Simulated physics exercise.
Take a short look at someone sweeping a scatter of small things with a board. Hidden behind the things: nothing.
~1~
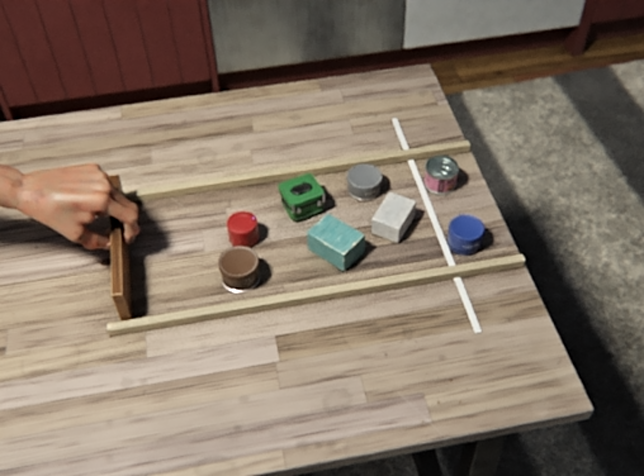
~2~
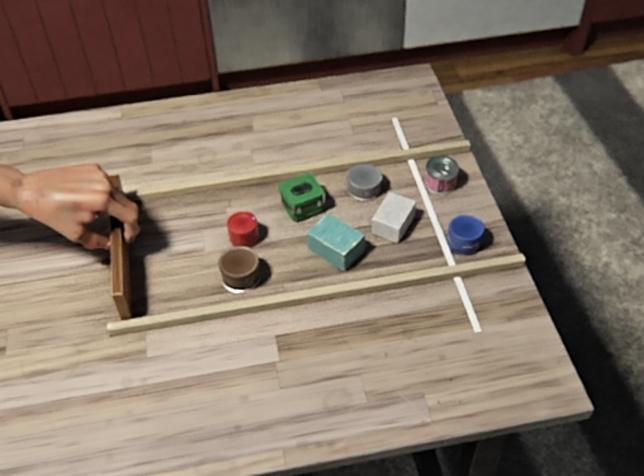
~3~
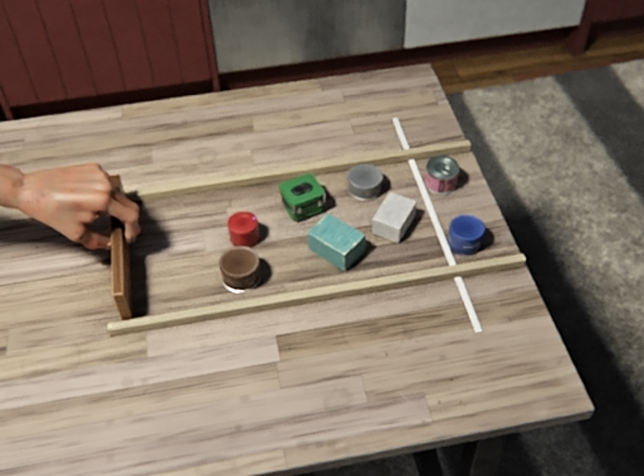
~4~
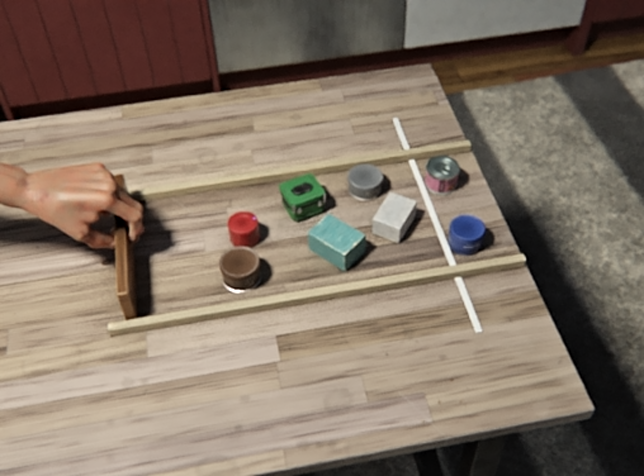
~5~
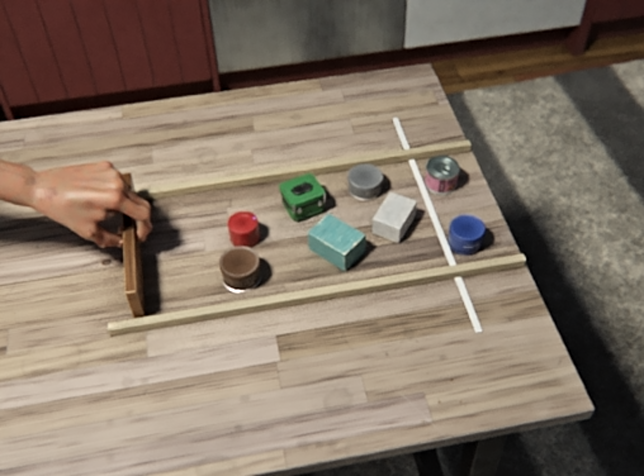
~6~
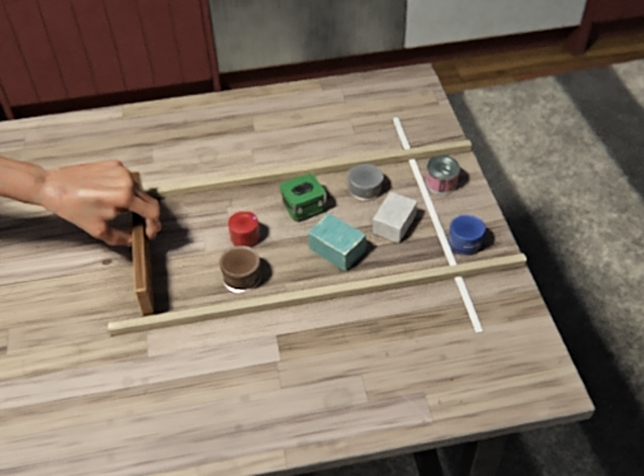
A hand held a wooden board upright at the left of a table, barely moving at first, then slid it slightly right between two wooden strips, while the scattered small tubs, tins and blocks stayed still.
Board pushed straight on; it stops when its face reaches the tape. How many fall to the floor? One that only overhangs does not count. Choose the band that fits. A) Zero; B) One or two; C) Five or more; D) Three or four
One or two.
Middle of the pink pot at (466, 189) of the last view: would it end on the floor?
In that case it plunges.
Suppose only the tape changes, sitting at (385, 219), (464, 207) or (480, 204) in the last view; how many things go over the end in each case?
Try by try, 0, 5 and 5.
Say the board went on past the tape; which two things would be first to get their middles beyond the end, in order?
The pink pot gets there first, followed by the blue tub.
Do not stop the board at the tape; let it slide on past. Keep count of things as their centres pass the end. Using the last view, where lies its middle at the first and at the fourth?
The middle sits near (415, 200) at the first moment and near (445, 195) at the second.
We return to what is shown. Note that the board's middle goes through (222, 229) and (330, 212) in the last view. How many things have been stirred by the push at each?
1, then 6.
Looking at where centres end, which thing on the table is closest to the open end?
Answer: The blue tub.
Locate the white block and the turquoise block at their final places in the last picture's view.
Around (480, 187), then around (482, 214).
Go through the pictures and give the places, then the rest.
In the first picture, pink pot (441, 176); blue tub (466, 235); white block (394, 217); board (120, 246); tape (431, 212).
In the second picture, blue tub (466, 235); board (120, 245).
In the third picture, white block (394, 217); green case (302, 198).
In the fourth picture, pink pot (442, 175); brown tin (241, 270).
In the fifth picture, blue tub (466, 235); red lid (244, 230).
In the sixth picture, pink pot (442, 175); blue tub (467, 235); white block (395, 217); board (142, 242); tape (432, 212).
Soon after, none off yet; pink pot at rest near (442, 175); blue tub at rest near (467, 235); white block at rest near (395, 217).
After that, none off yet; pink pot at rest near (442, 175); blue tub at rest near (467, 235); white block displaced about its own width near (419, 204).
In the end, the number that fall off is one or two; gone, pink pot.
